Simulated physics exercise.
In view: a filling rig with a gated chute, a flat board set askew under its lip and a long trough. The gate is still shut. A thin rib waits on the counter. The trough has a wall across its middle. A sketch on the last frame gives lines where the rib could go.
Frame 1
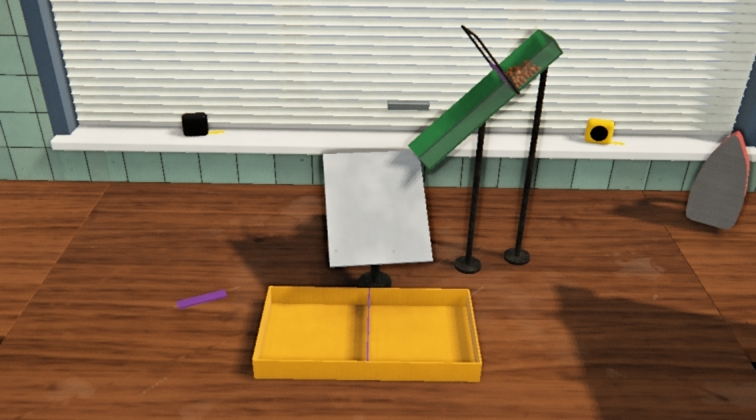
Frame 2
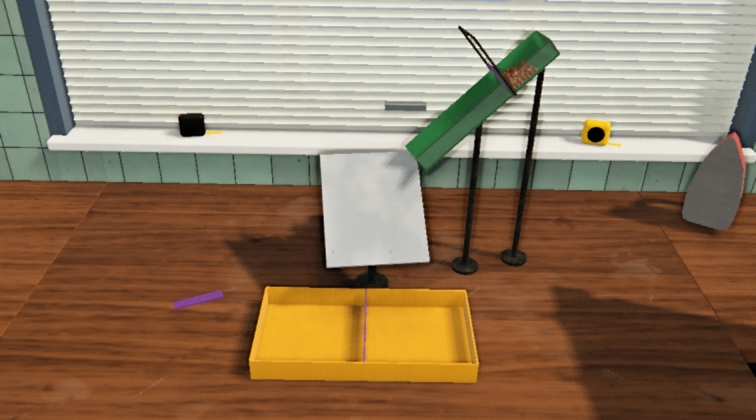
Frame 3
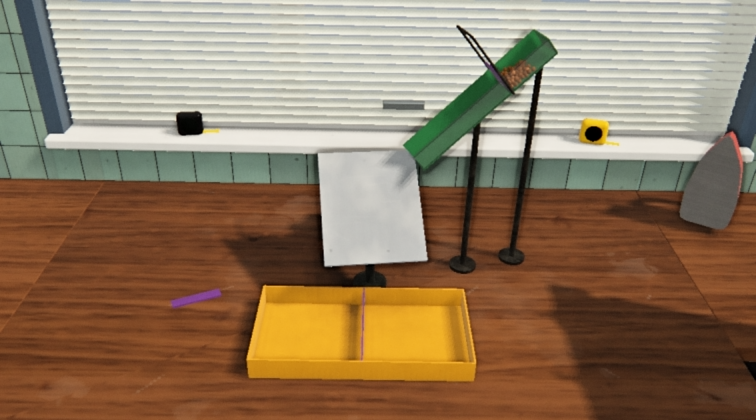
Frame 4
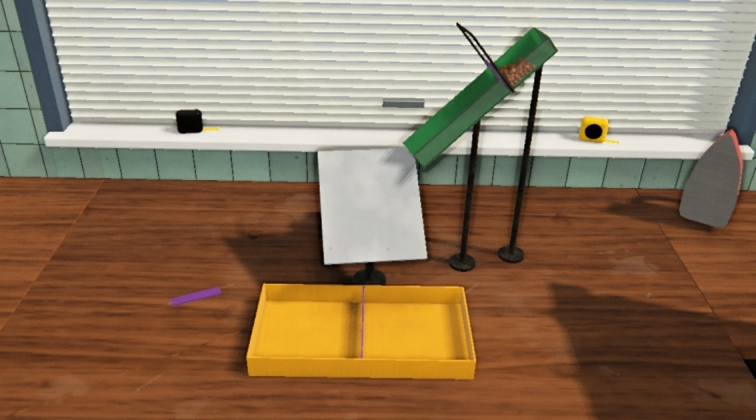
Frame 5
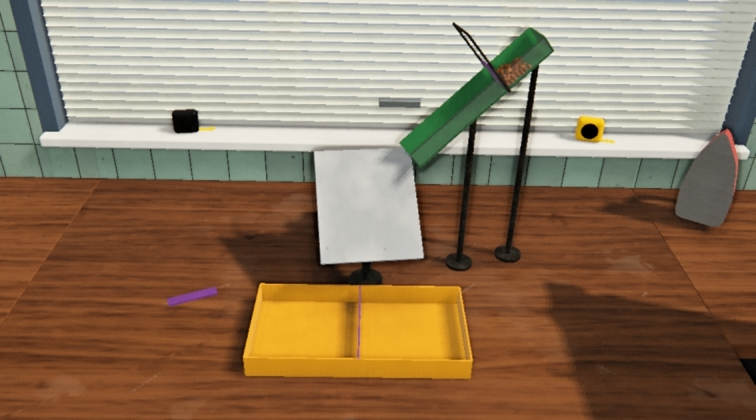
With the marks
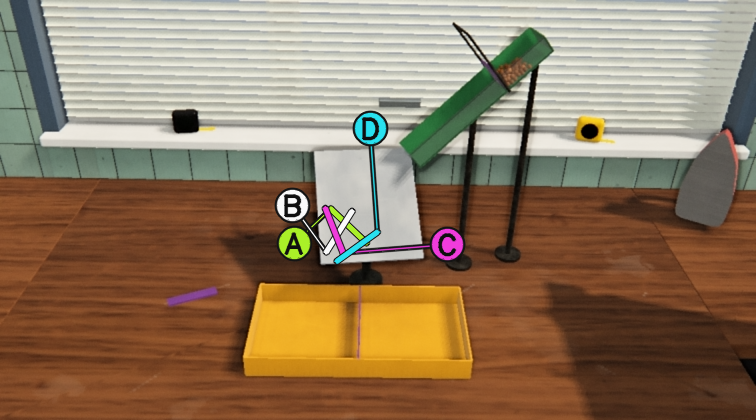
A green chute holding small brown bits behind its closed gate slanted down toward a tilted white board above a divided yellow tray, and nothing moved except the view, which drifted very slightly.
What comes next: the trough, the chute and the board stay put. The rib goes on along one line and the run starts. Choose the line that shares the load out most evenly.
Use line C.
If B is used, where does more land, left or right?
The left half.
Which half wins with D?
The left half.
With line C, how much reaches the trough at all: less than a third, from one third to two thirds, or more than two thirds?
Line C gives more than two thirds.
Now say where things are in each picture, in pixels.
Load behind the gate at (518, 78), cereal balls; lip of the chute at (424, 164), sloping fairly steeply, in the first frame.
Middle of the board at (373, 207), tilted fairly steeply; middle of its low edge at (379, 264); of its high edge at (368, 153), in the second frame.
Front corners of the trough at (248, 359) and (475, 363); front end of its middle wall at (362, 361); gate still shut at (493, 69), in the third frame.
Middle of the load at (512, 76); lip at (418, 162), in the fourth frame.
Middle of the load at (509, 76); lip at (415, 162), in the fifth frame.
On the marked copy, line A from (330, 208) to (366, 242); line B from (352, 211) to (326, 252); line C from (325, 208) to (343, 252); line D from (377, 232) to (337, 261).
With A, of what is caught, a small part in the left half, most in the right.
With B, of what is caught, most in the left half, a small part in the right.
With C, of what is caught, about half in the left half, about half in the right.
With D, of what is caught, nearly all in the left half, a small part in the right.
